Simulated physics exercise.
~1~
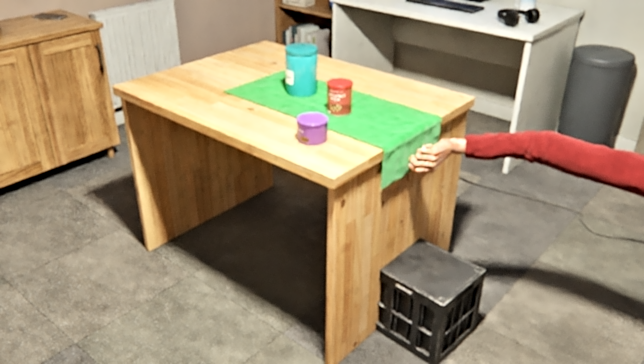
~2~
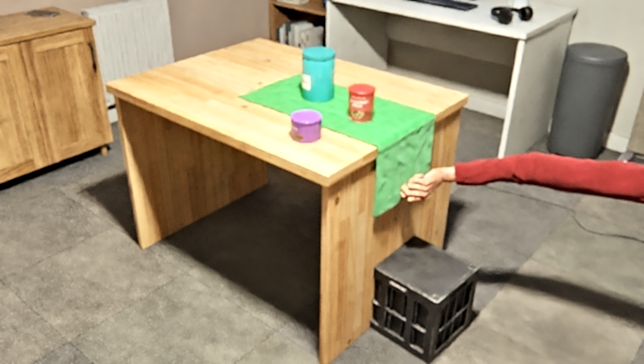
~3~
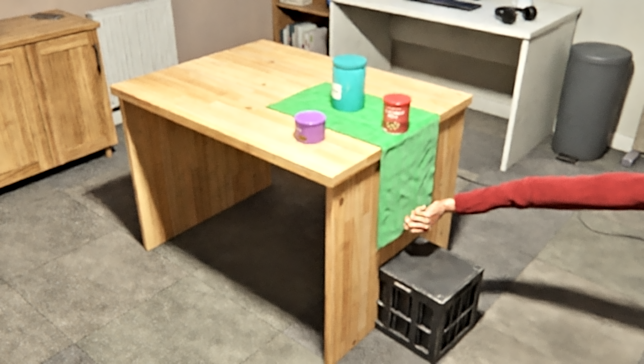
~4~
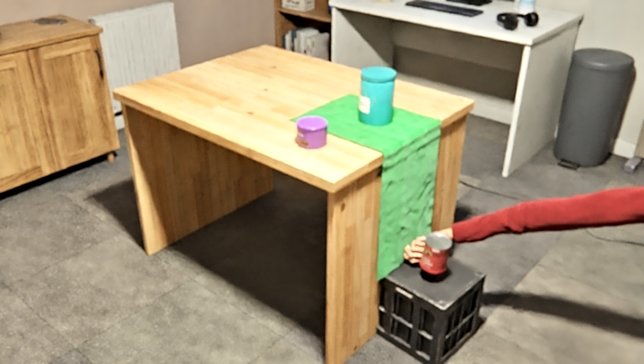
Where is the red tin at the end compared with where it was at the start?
At the start the red tin was on the green tablecloth on top of the desk, but by the end it was down below the desk's edge, at the top of the black crate.
A green tablecloth was drawn down over the end of a wooden desk by a hand in a red sleeve, carrying a turquoise canister and red tin rightward until the tin dropped to the black crate, while the canister and purple tub stayed up.
